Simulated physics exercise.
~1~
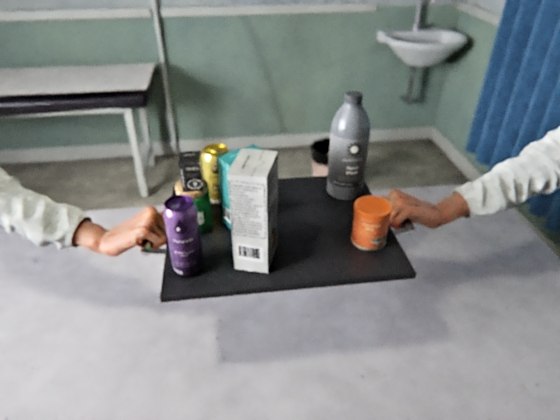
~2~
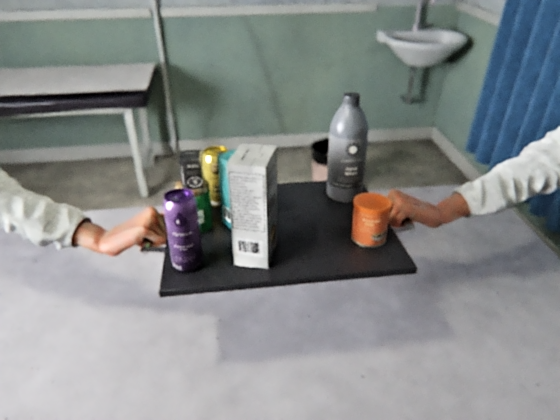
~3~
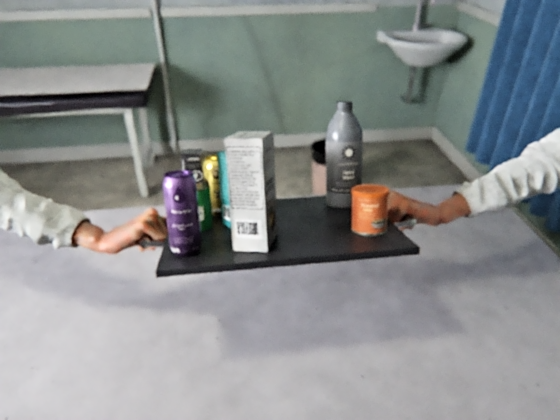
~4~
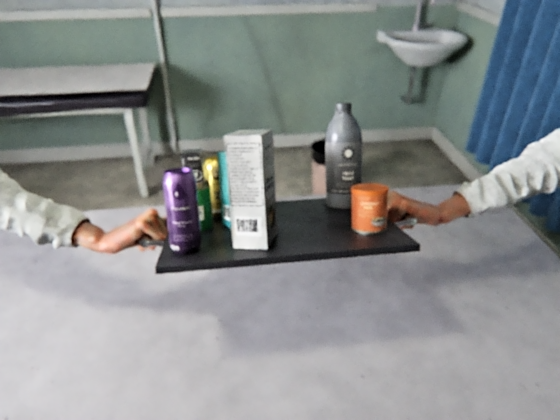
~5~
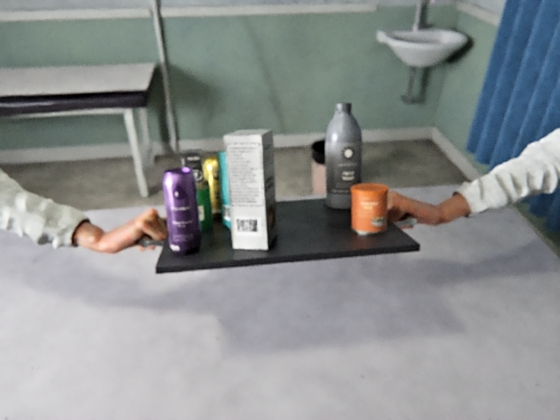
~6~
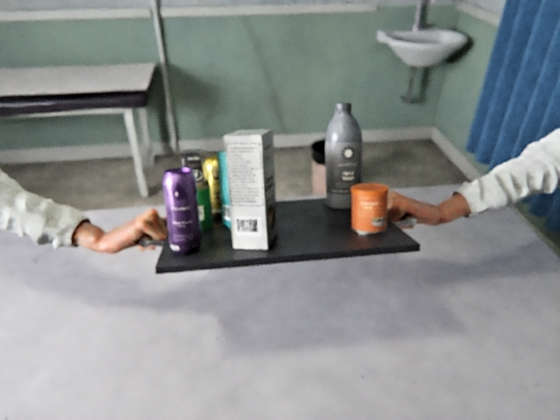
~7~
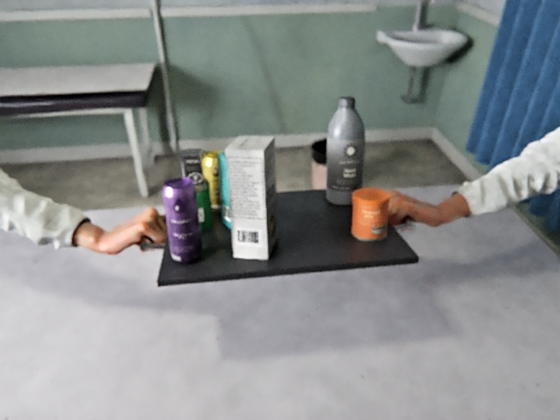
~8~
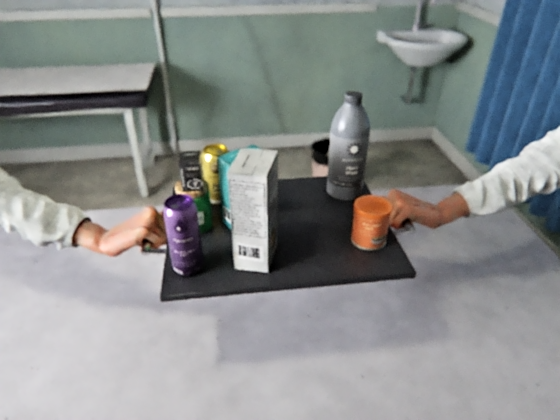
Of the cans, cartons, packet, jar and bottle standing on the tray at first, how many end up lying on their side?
None of them end up lying on their side. They are all still standing when the tray is brought back level.
In a green room, two hands tip a loaded tray away and level it, nothing toppling.
